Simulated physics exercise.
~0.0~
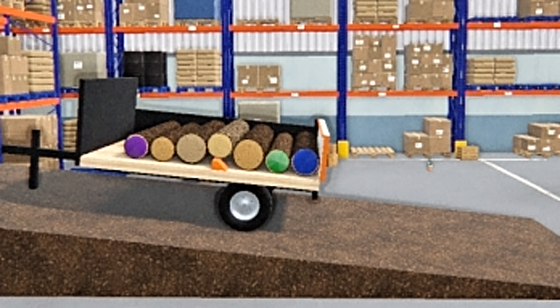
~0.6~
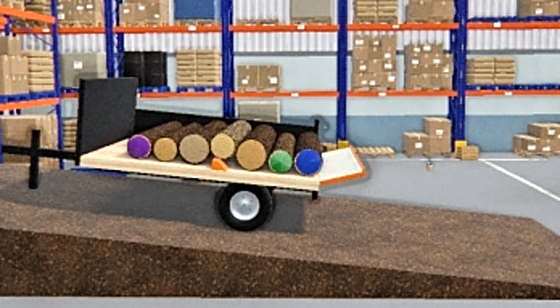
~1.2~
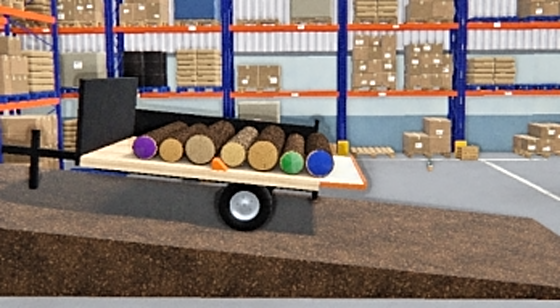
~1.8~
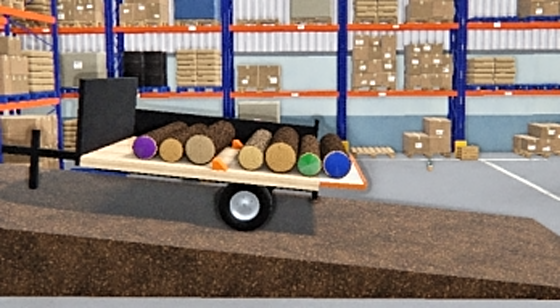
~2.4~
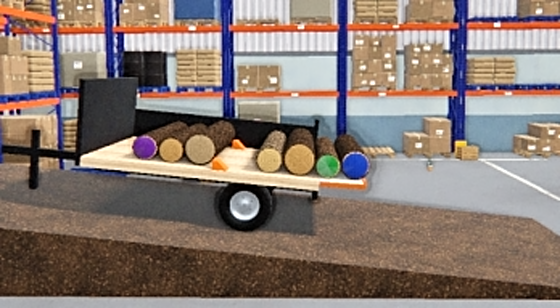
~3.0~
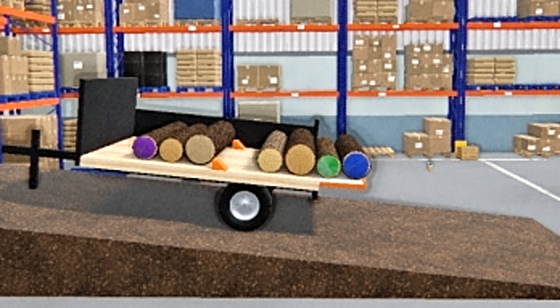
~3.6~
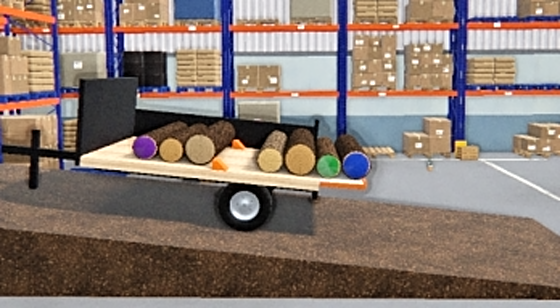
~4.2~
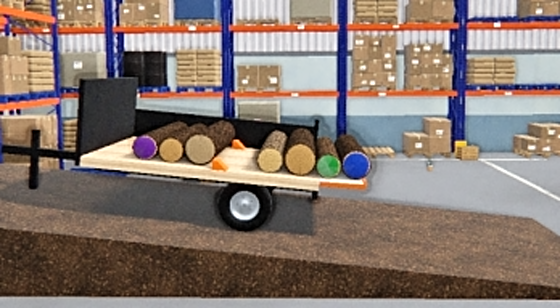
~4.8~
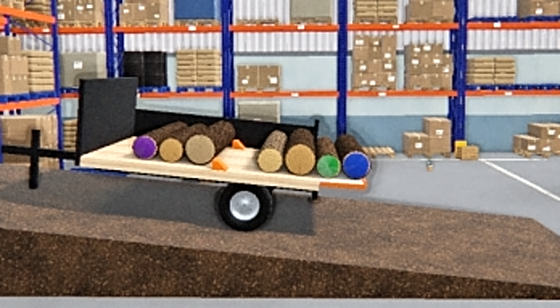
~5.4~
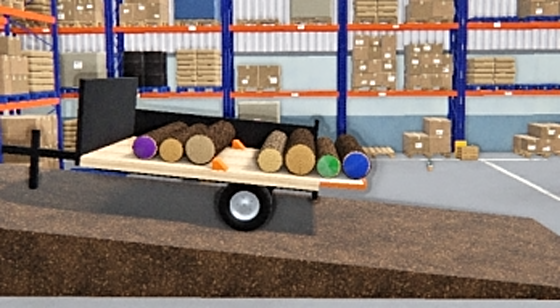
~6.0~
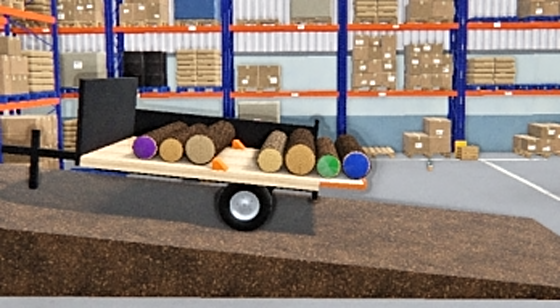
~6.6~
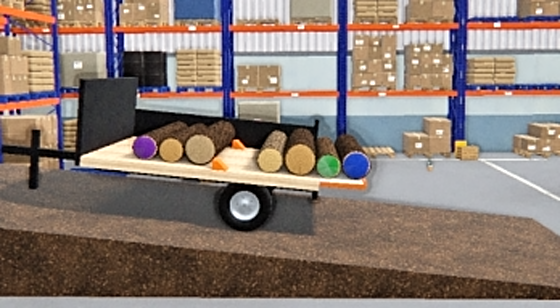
Logs with coloured ends shifting right on a sloping trailer as its tailgate lowers, then resting with none falling off.
